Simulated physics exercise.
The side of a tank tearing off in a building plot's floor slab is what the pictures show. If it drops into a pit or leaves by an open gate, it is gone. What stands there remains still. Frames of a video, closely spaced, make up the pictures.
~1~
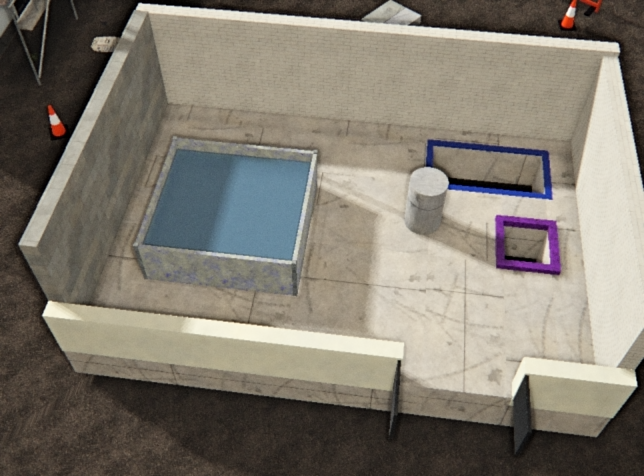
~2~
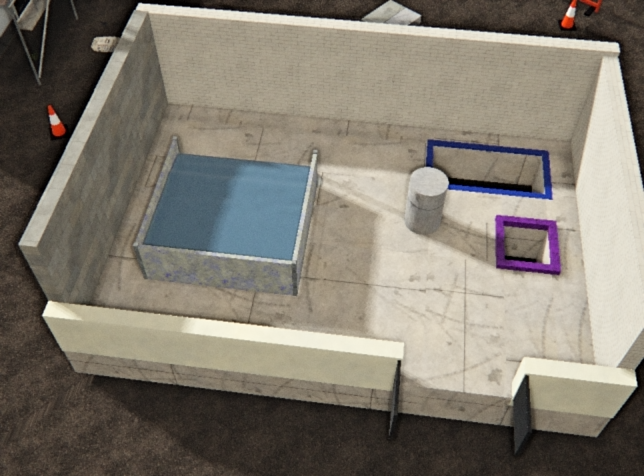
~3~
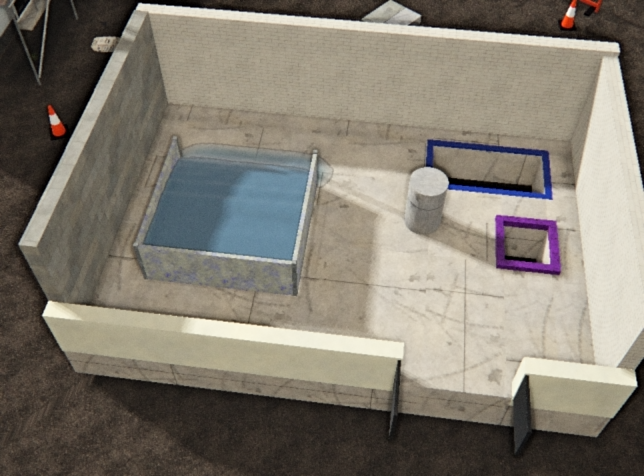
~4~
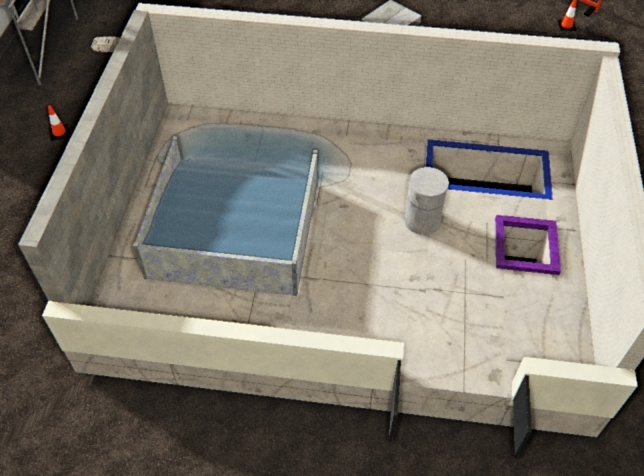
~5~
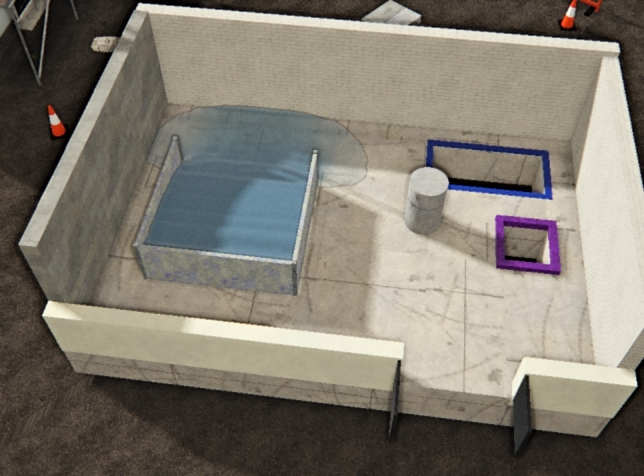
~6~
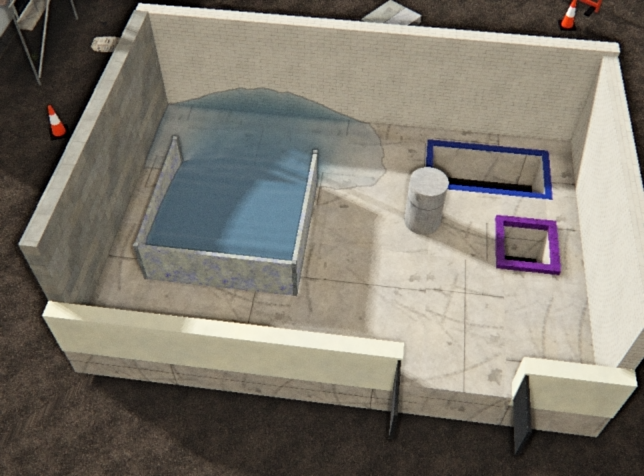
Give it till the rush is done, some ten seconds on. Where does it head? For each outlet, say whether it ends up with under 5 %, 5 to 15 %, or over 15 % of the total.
The gate ends up low - beneath five per cent; the blue pit ends up high - past fifteen per cent; the purple pit ends up low - beneath five per cent.
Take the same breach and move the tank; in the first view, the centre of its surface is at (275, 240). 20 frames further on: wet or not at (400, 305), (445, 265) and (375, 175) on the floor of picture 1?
Spot 1 unwetted, spot 2 unwetted, spot 3 wetted.
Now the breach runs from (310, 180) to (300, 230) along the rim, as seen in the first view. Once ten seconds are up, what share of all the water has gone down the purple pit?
Share recorded - purple: 6 %.
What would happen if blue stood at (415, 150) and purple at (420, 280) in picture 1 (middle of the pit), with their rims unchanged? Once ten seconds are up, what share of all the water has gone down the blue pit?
Note: Blue pit, 45 percent.
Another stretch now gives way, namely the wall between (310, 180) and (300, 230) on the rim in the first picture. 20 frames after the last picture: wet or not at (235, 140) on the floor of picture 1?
Bottom line - puddle-free.
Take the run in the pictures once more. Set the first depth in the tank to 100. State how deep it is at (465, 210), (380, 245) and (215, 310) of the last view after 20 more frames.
In order: About 8, 2 and 0 in a hundred.
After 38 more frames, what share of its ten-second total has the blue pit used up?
It should be near 70 percent of the ten-second total.
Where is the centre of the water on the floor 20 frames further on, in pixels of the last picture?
(252, 185).
A moment on, water covers 25 % of the floor; the gate 0 %, the blue pit 0 %, the purple pit 0 %.
Next, water covers 30 % of the floor; the gate 0 %, the blue pit 3 %, the purple pit 0 %.
Then, water covers 55 % of the floor; the gate 0 %, the blue pit 13 %, the purple pit 0 %.
Later, water covers 90 % of the floor; the gate 1 %, the blue pit 25 %, the purple pit 0 %.
In the end, water covers 95 % of the floor; the gate 3 %, the blue pit 35 %, the purple pit 1 %.
